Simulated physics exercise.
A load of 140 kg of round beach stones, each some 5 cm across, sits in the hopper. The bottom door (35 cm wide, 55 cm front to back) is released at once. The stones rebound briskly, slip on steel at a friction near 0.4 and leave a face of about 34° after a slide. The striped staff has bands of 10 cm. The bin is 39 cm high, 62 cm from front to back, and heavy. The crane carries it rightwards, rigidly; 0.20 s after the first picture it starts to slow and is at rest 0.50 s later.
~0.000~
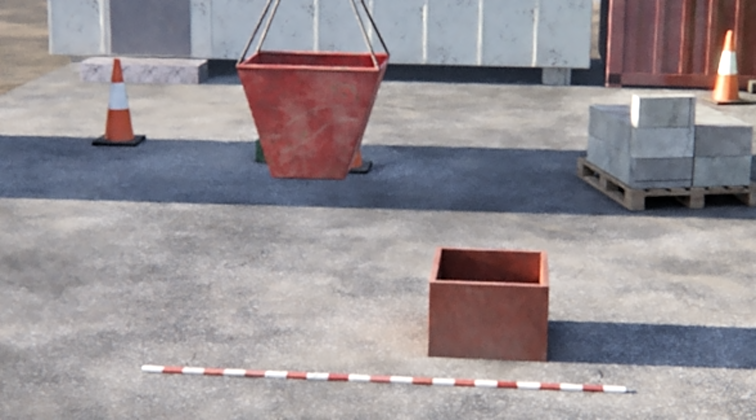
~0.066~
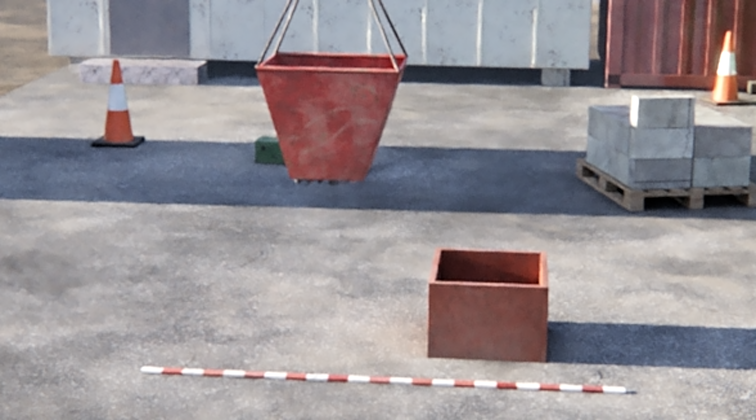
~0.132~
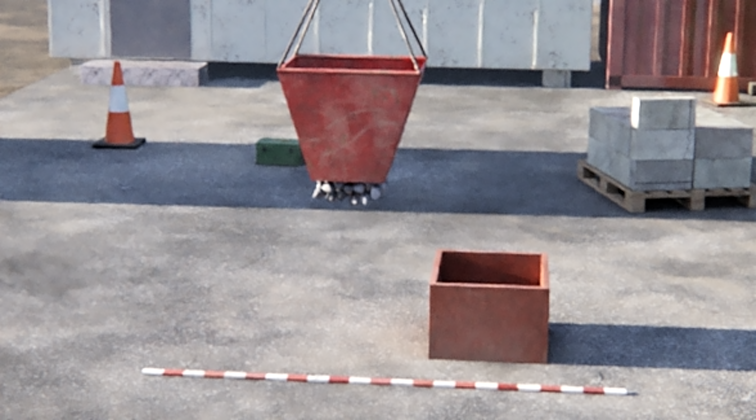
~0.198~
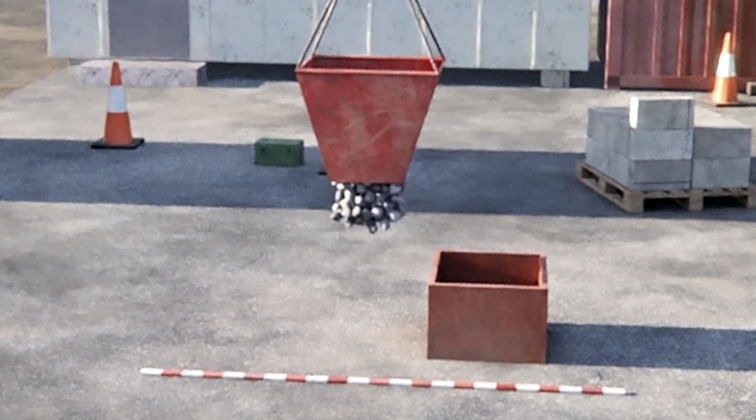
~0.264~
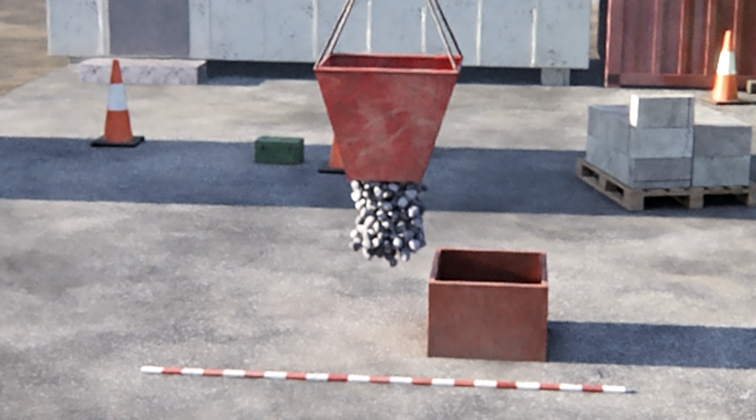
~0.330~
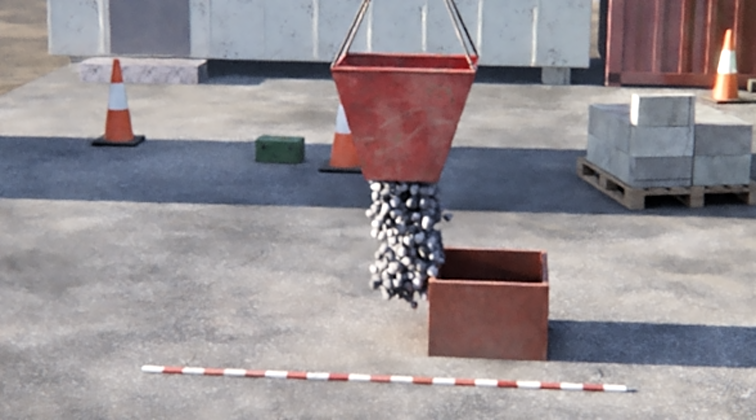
A red hopper hung from cables and moved steadily right above a paved yard, and round grey stones began dropping from its open bottom, the stream growing longer as it neared an open reddish bin.
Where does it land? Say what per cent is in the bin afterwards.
Roughly 52 per cent ends in the bin.
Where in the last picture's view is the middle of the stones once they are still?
Near (451, 323).
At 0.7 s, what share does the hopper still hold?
About 0 per cent.
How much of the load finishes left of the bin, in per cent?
Near 45 in a hundred.
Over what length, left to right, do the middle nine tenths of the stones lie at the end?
Roughly 120 cm.
After 0.7 s, 0 % in the hopper, 46 % falling or lying left of the bin, 52 % falling or lying in the bin, 2 % falling or lying beside or right of the bin; the stones farthest right are at (537, 326).
After 1.1 s, 0 % in the hopper, 44 % falling or lying left of the bin, 52 % falling or lying in the bin, 4 % falling or lying beside or right of the bin; the stones farthest right are at (586, 318).
After 1.7 s, 0 % in the hopper, 44 % falling or lying left of the bin, 52 % falling or lying in the bin, 4 % falling or lying beside or right of the bin; the stones farthest right are at (620, 303).
After 2.6 s, 0 % in the hopper, 44 % falling or lying left of the bin, 52 % falling or lying in the bin, 4 % falling or lying beside or right of the bin; the stones farthest right are at (621, 302).
After 4.5 s, 0 % in the hopper, 44 % left of the bin, 52 % in the bin, 4 % beside or right of the bin; the stones farthest right are at (621, 302).
